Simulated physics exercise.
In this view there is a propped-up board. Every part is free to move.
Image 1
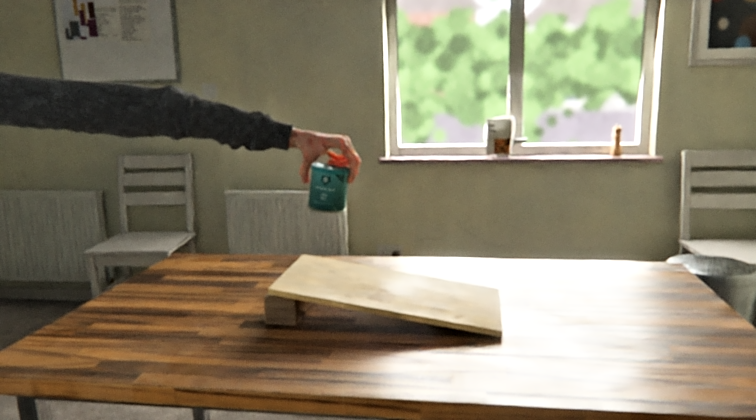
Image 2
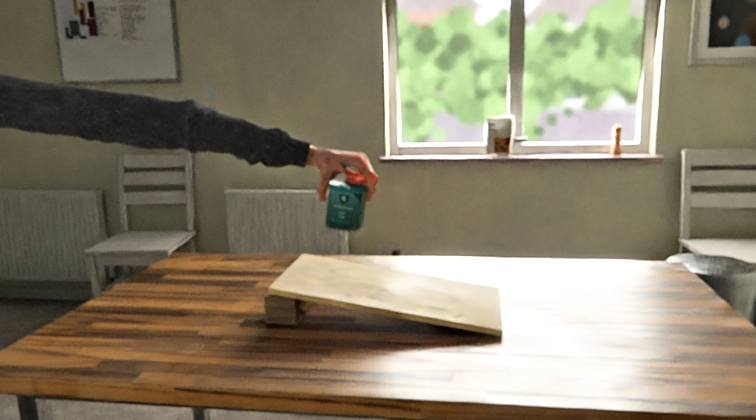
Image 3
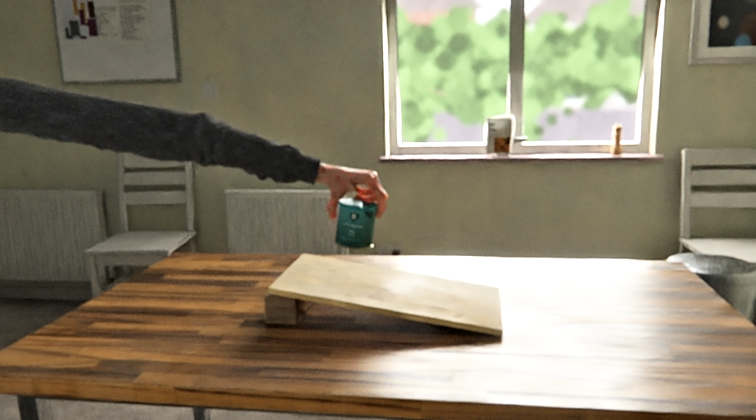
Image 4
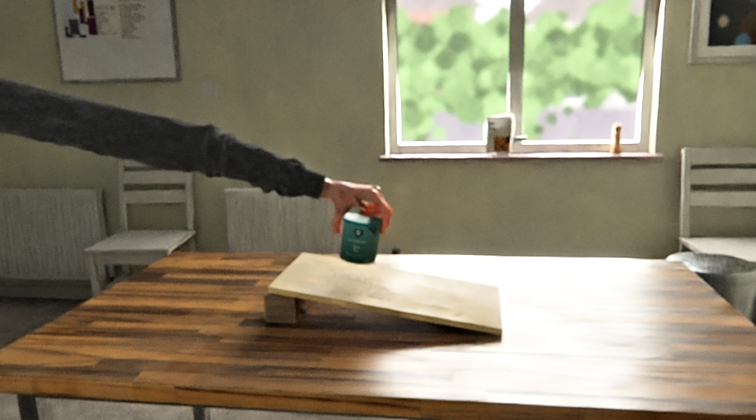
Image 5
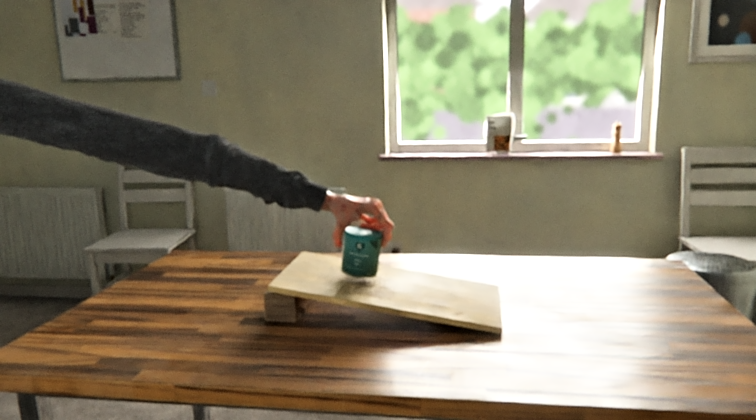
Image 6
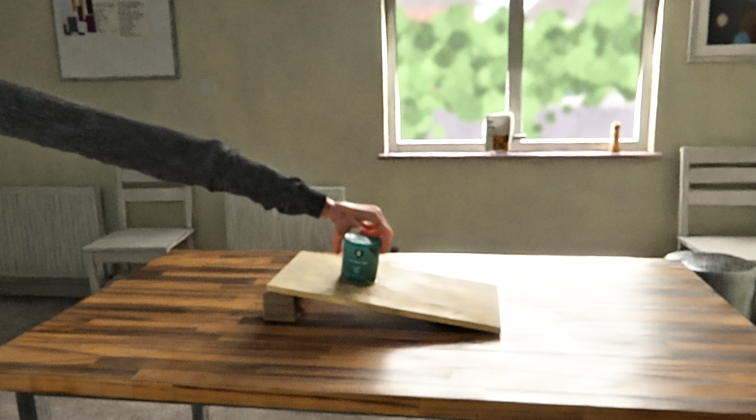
We see a hand reaching from the left, holding a turquoise tin above a propped-up board on a wooden table. The arm lowers the tin, moving slightly right, and sets it on the sloping board, the hand still gripping it.
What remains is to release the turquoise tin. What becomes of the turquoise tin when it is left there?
It clings on.
Then, 0.30 s past the last view, nothing moves.
Then, 0.70 s past the last view, turquoise tin resting near (361, 259).
Finally, it is still in place. Final places as the last picture's camera would see them, turquoise tin near (361, 259). The turquoise tin remains at rest.
